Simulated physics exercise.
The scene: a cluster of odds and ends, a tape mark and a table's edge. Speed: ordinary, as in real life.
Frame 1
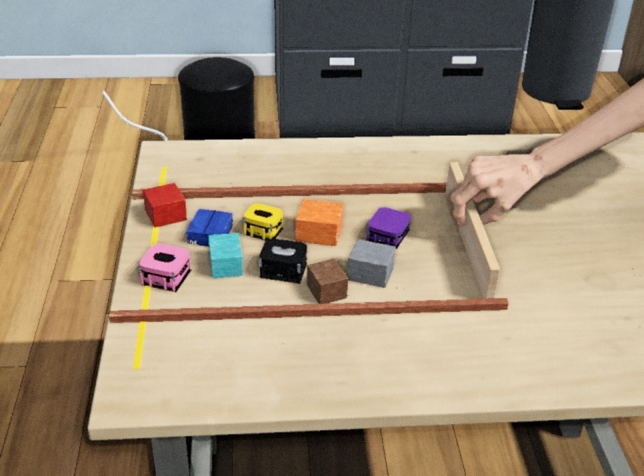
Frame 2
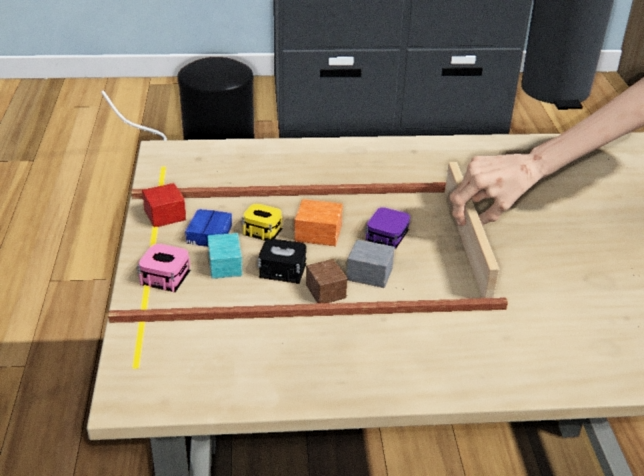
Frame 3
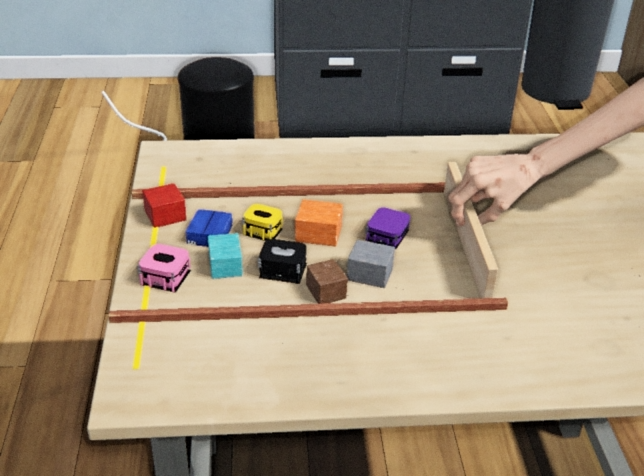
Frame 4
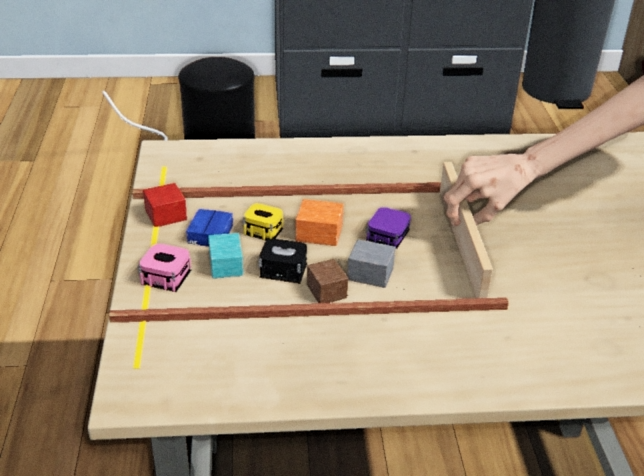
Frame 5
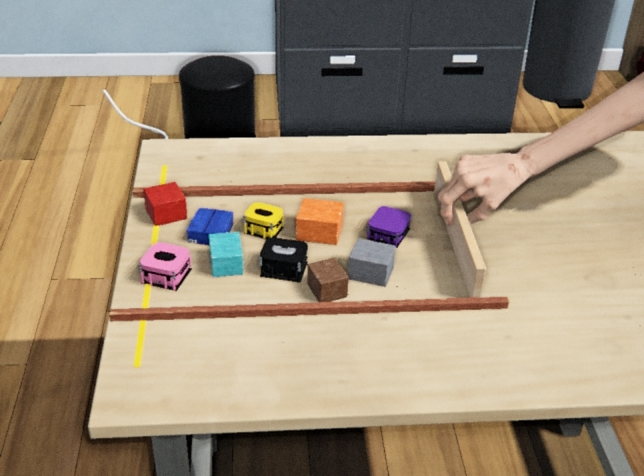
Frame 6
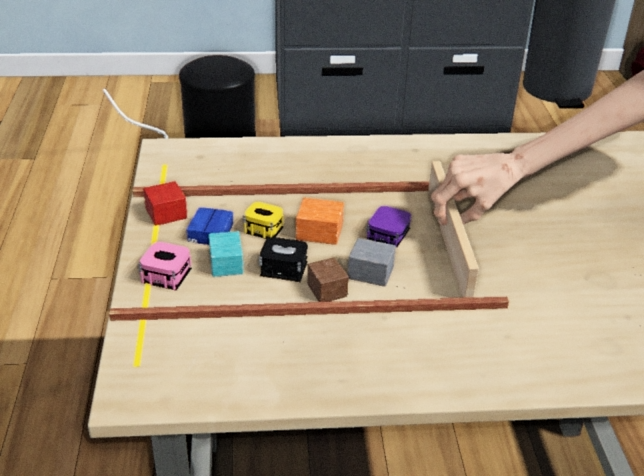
To begin with, a hand holds a wooden board upright at the right end of two reddish rails on a table, with colourful blocks and small cases scattered between them and a yellow tape line at left. The hand then slides the board slightly left, while the objects stay in place.
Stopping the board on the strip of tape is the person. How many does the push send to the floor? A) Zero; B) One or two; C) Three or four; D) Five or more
Five or more (D).
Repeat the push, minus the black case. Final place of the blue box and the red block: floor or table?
So the blue box goes off the edge and the red block is still there.
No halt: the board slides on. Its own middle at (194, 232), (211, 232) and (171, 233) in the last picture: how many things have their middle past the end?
Going through the three places, I get 4, 4 and 6.
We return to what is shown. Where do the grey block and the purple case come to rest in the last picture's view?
They come to rest around (128, 267) and (136, 236).
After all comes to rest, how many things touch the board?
At rest, 4 are in contact.
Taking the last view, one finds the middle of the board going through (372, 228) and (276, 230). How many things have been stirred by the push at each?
Counts: 4 and 9.
A little later, none off yet; red block at rest near (165, 203); pink case at rest near (166, 266); blue box at rest near (211, 227).
Next, none off yet; red block at rest near (165, 203); pink case shifted about its own width near (110, 270); blue box shifted well along near (117, 233).
When it is over, the number that fall off is five or more; down, orange block, black case, yellow case, turquoise block, blue box and pink case.
